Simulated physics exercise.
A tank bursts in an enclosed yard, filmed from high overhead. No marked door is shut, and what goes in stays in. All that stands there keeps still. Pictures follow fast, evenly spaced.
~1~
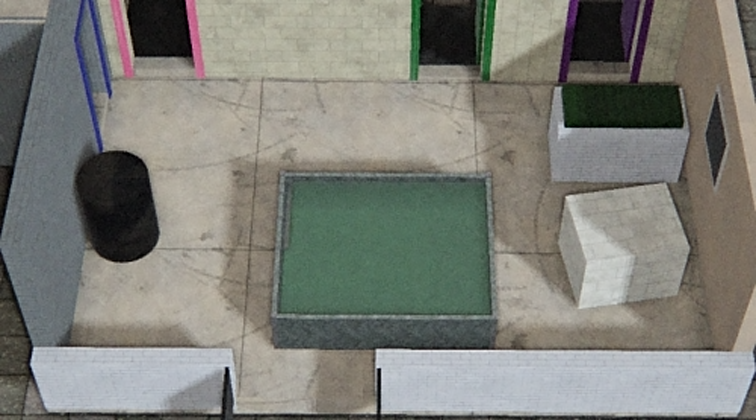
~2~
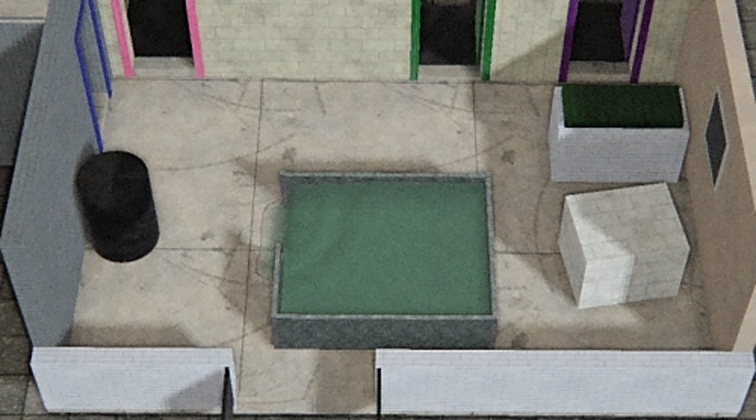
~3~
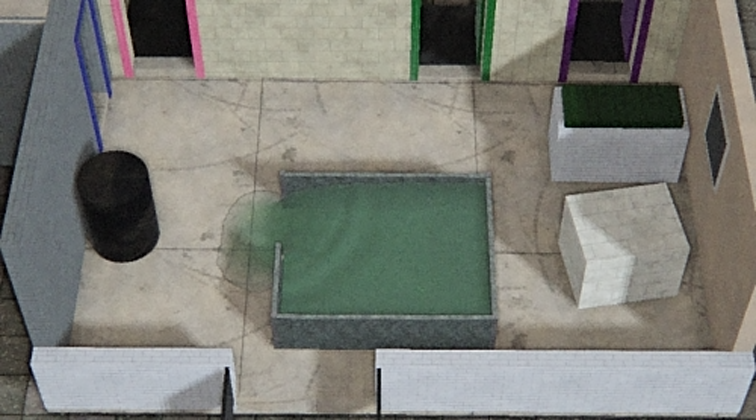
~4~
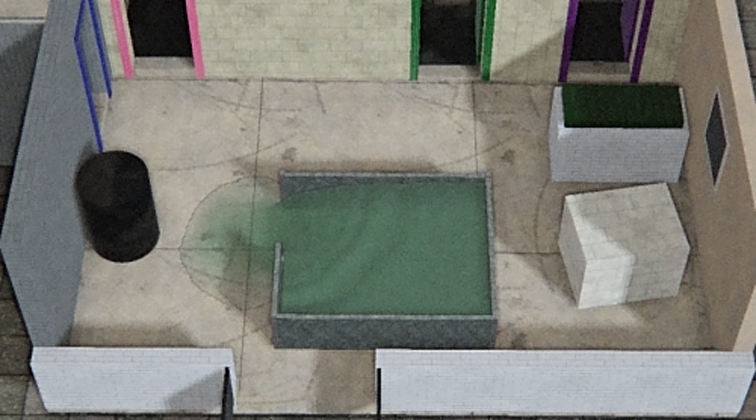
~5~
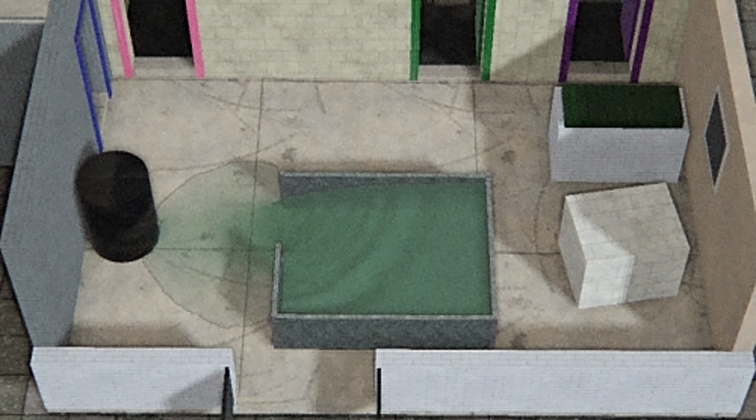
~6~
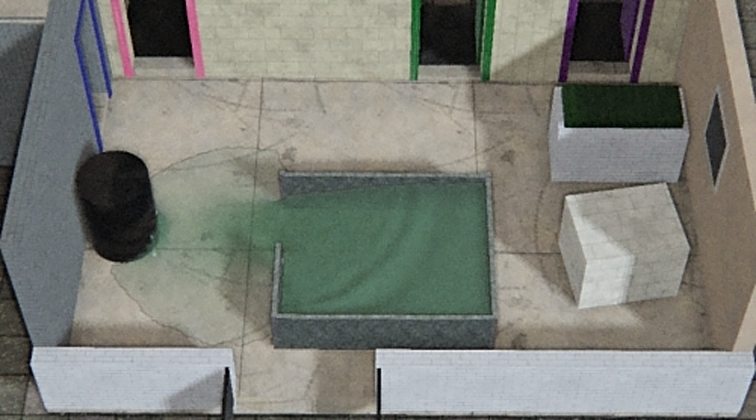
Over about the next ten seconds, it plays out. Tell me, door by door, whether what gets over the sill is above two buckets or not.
Blue door: Above; pink door: Above; purple door: Not above; green door: Not above.
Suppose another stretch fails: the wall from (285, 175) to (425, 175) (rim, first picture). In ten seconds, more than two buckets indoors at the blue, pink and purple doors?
Door by door, the blue door crosses the threshold, then the pink door crosses the threshold, then the purple door crosses the threshold.
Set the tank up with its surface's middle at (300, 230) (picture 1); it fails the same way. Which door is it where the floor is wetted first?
I say the one in blue.
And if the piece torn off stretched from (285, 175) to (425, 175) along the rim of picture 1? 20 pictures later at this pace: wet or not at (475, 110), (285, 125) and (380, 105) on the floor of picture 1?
Spot one ends up deluged, spot two deluged, spot three deluged.
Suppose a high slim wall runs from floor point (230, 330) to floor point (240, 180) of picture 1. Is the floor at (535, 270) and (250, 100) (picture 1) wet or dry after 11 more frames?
Taking the points in order, the first is high and dry and the second is inundated.
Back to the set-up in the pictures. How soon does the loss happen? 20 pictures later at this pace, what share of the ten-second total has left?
Around 25 %.
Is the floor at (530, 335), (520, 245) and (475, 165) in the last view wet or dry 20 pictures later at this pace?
As listed: Dry, not flooded, clear.
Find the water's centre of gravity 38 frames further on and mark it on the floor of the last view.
Somewhere near (297, 241).
A moment on, water covers 25 % of the floor; the blue door wet at the sill, nothing in, the pink door not reached, the purple door not reached, the green door not reached.
Next, water covers 30 % of the floor; the blue door under two buckets in, the pink door under two buckets in, the purple door not reached, the green door not reached.
Then, water covers 45 % of the floor; the blue door over two buckets in, the pink door over two buckets in, the purple door not reached, the green door not reached.
Later, water covers 80 % of the floor; the blue door far over two buckets in, the pink door far over two buckets in, the purple door wet at the sill, nothing in, the green door wet at the sill, nothing in.
In the end, water covers 95 % of the floor; the blue door far over two buckets in, the pink door far over two buckets in, the purple door wet at the sill, nothing in, the green door wet at the sill, nothing in.
